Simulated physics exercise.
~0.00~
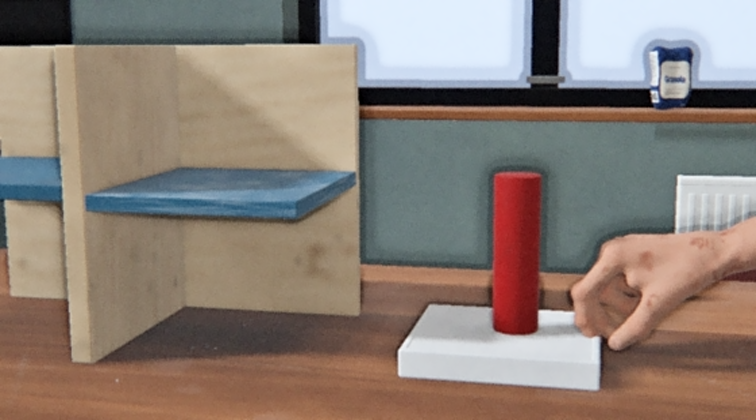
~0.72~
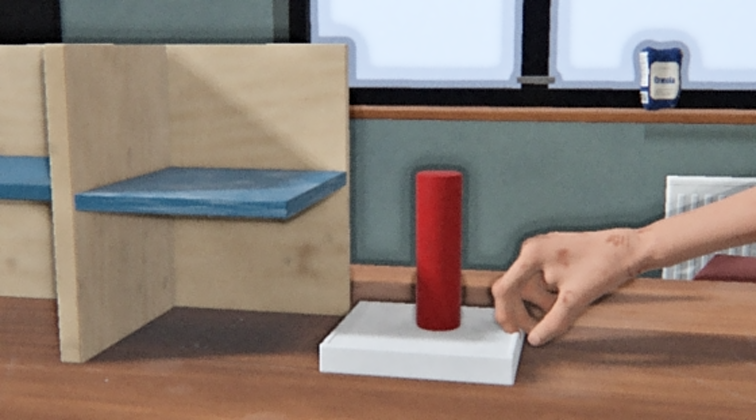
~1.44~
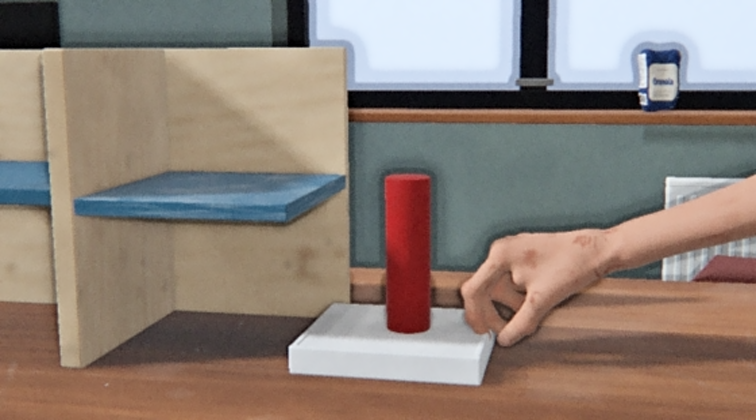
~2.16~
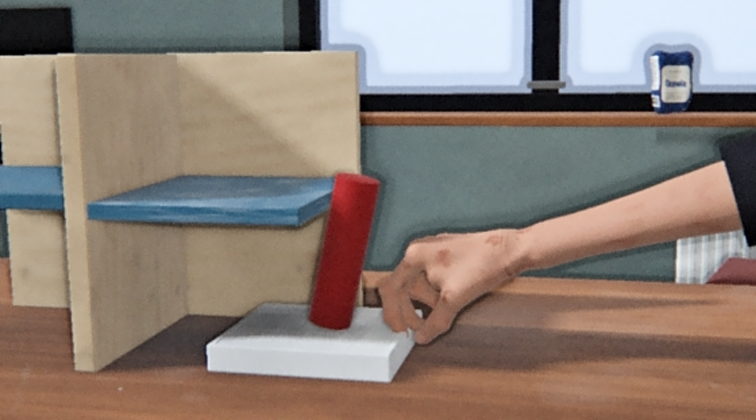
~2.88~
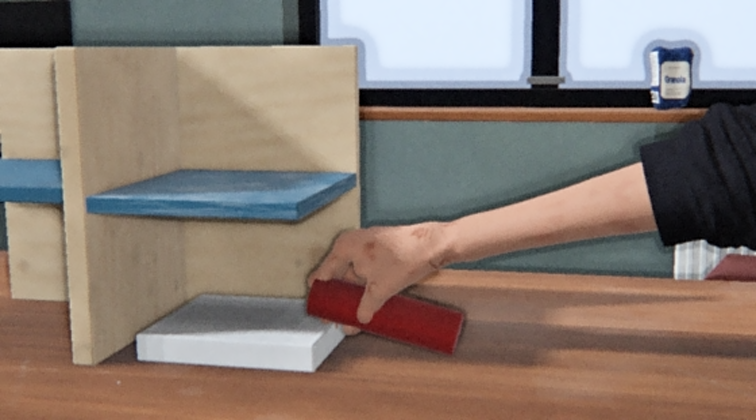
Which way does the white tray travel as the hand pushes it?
The white tray moves to the left, sliding along the wooden surface until it is under the blue shelf.
